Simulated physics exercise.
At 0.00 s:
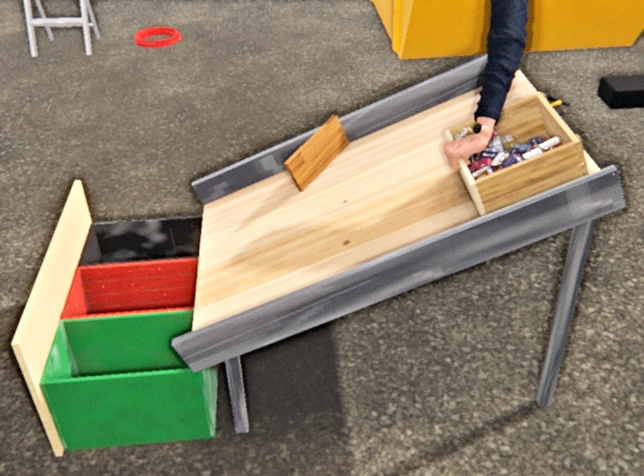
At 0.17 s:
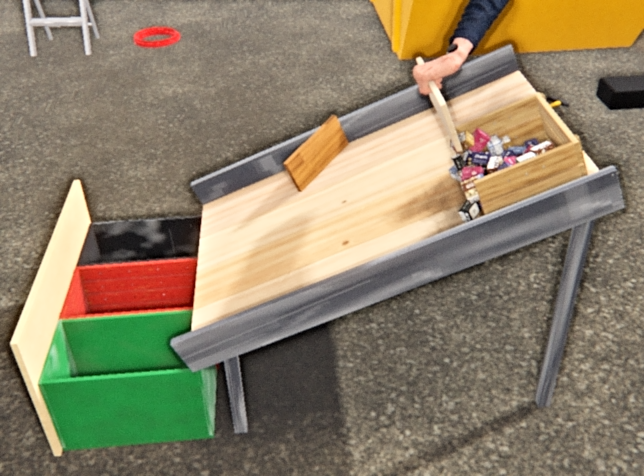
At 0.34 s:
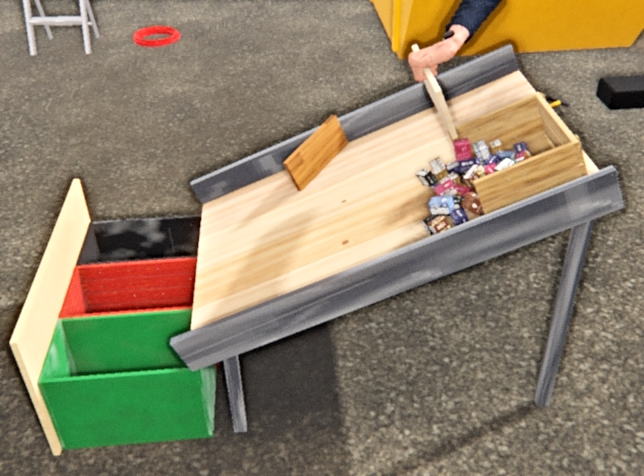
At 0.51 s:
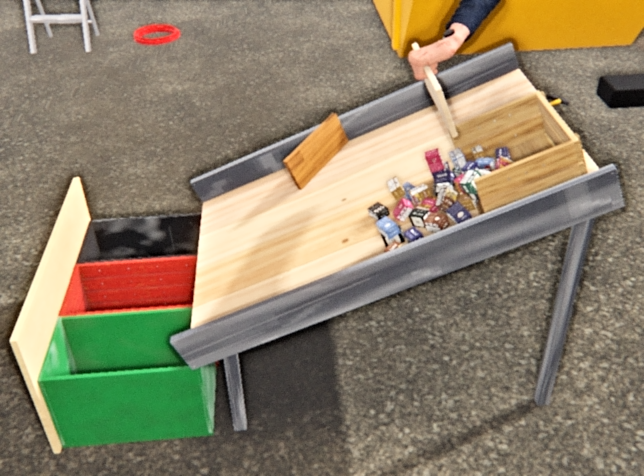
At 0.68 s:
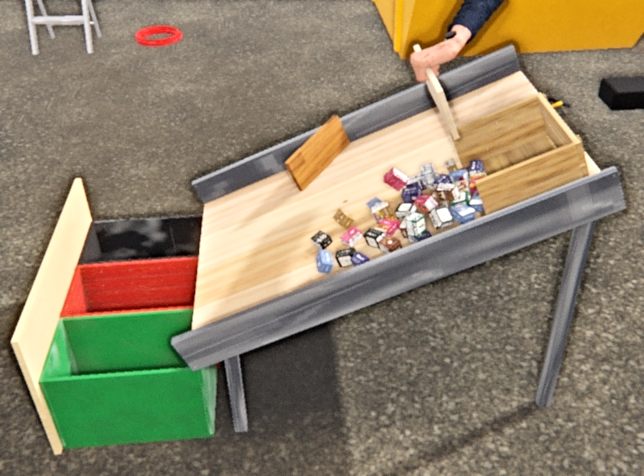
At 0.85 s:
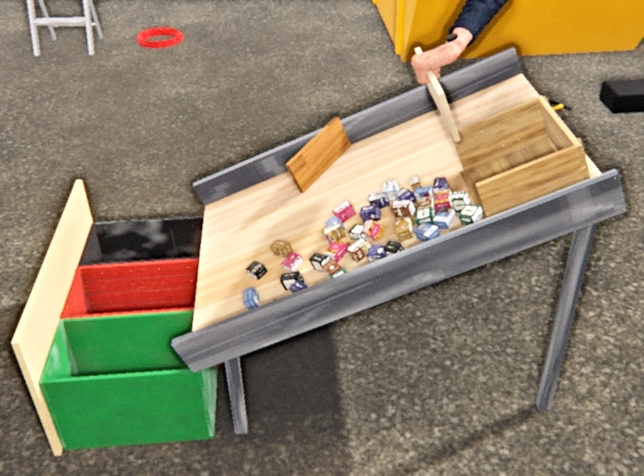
A hand lifting the gate of a wooden pen on a sloping table, small cartons tumbling out and sliding down leftward.
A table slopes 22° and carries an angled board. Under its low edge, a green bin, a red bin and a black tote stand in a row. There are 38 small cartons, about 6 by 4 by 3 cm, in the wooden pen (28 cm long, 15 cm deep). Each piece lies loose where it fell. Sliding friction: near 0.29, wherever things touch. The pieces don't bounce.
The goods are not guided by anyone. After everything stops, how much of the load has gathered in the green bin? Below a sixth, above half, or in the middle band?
Beyond half.
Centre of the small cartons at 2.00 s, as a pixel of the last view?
(98, 391).
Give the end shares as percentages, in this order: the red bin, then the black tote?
Around 35 % in the first place and around 0 % in the second.
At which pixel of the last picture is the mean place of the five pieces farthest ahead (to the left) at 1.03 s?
The five leading pieces sit around (196, 308).
After 1.03 s, 36 on the slope and 2 in the air.
After 1.26 s, 9 in the green bin, 1 in the red bin, 24 on the slope and 4 in the air.
After 1.59 s, 16 in the green bin, 9 in the red bin, 6 on the slope and 7 in the air.
Final count (at 2.00 s), 25 in the green bin and 13 in the red bin. Asked share, 25 of 38, 66 per cent.
